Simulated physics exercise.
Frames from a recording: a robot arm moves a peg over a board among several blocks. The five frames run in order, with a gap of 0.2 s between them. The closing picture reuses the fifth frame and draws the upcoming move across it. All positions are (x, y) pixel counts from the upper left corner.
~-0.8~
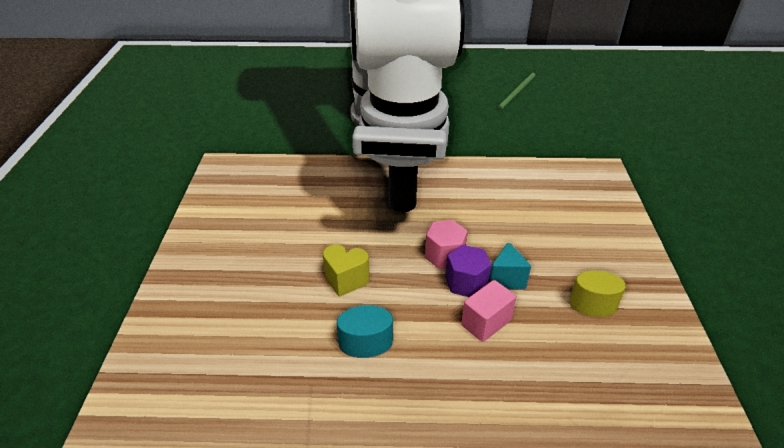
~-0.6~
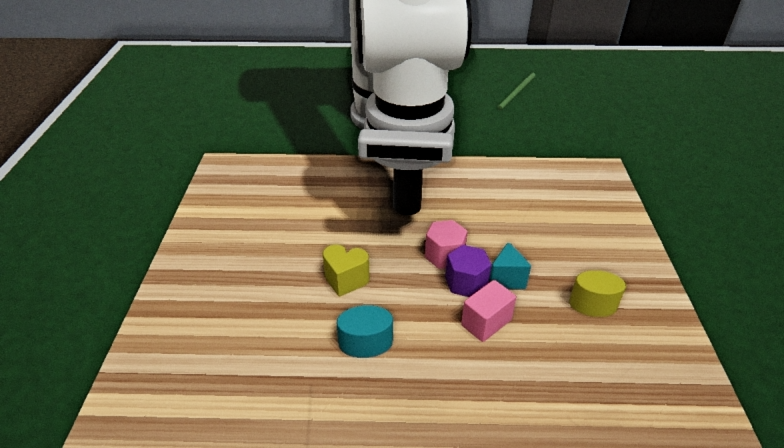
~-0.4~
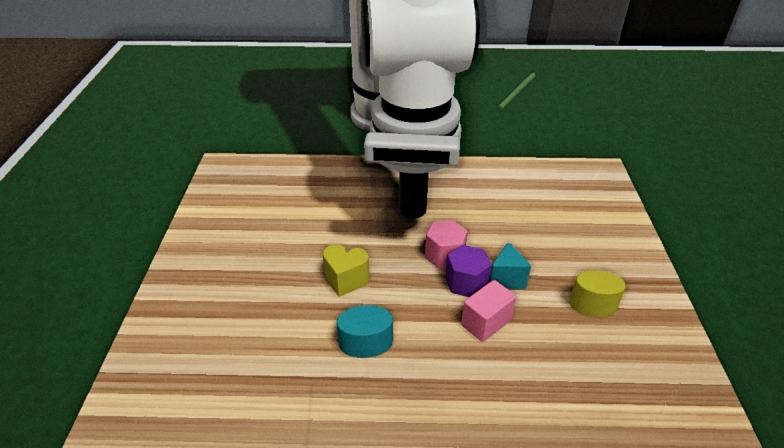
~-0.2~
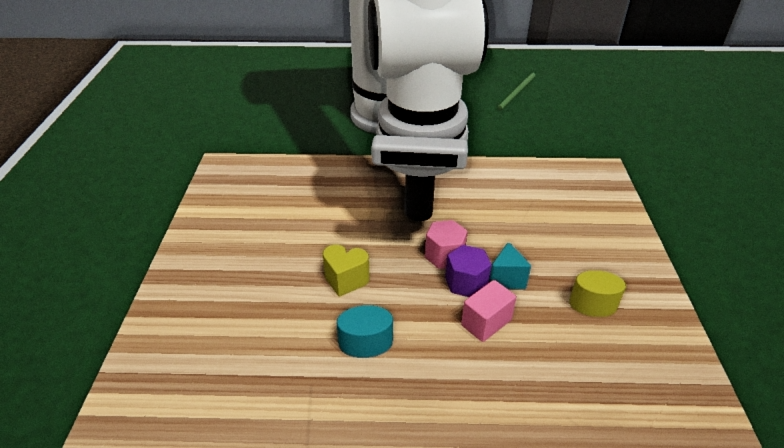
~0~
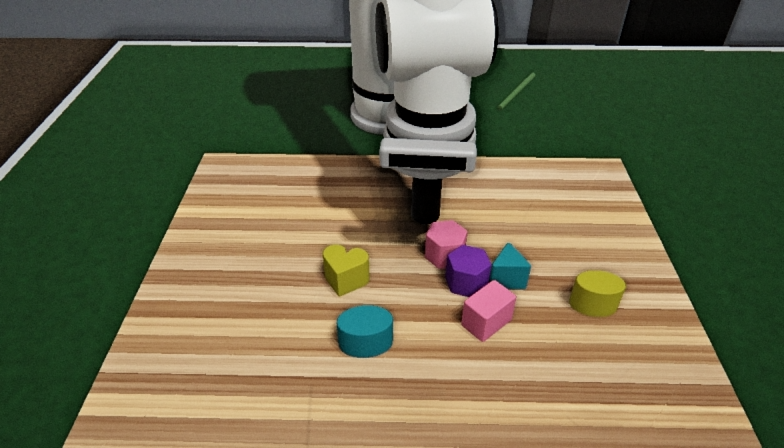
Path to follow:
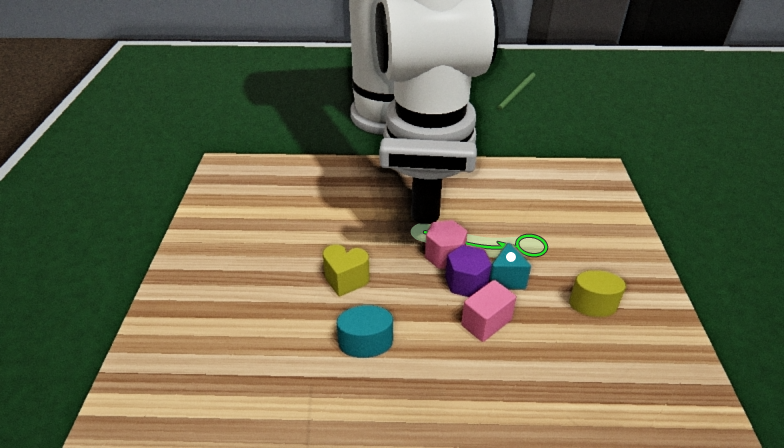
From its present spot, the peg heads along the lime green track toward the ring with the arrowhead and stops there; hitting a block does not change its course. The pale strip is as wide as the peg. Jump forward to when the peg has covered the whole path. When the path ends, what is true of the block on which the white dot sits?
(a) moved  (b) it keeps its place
It's b.
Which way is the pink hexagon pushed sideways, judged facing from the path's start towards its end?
The shift is to the right of that direction.
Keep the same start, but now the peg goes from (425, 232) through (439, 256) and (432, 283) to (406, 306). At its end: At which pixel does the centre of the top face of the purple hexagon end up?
For the centre of its top, I'd go with (508, 286).
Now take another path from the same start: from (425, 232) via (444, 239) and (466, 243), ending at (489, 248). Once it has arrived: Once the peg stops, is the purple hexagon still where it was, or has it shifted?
By the last moment of the path, the purple hexagon has shifted.
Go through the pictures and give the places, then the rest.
In the first picture, peg tip (403, 204); block tops, pink hexagon (447, 232); purple hexagon (469, 259); pink oblong (491, 298); turquoise three-sided block (511, 257); yellow oval (601, 281).
In the second picture, peg (407, 207); blocks unchanged.
In the third picture, peg (413, 210); blocks unchanged.
In the fourth picture, peg (419, 213); blocks unchanged.
In the fifth picture, peg (426, 216); pink hexagon (447, 232); purple hexagon (469, 259); pink oblong (491, 298); turquoise three-sided block (511, 257); yellow oval (601, 281).
Path on the board, from (425, 232) through (477, 246) to (532, 245); the dot is on the turquoise three-sided block.
The first path, step by step. One third of the way, peg (461, 225); pink hexagon (467, 242), turned 20° clockwise; purple hexagon (478, 272), turned 15° clockwise; pink oblong (492, 301).
Two thirds of the way, peg (499, 231); pink hexagon (470, 244), turned 30° clockwise; purple hexagon (479, 275), turned 10° clockwise; pink oblong (493, 302).
At the end, peg (535, 229); pink hexagon (470, 244), turned 30° clockwise; purple hexagon (479, 275), turned 10° clockwise; pink oblong (493, 302); turquoise three-sided block in place; yellow oval in place.
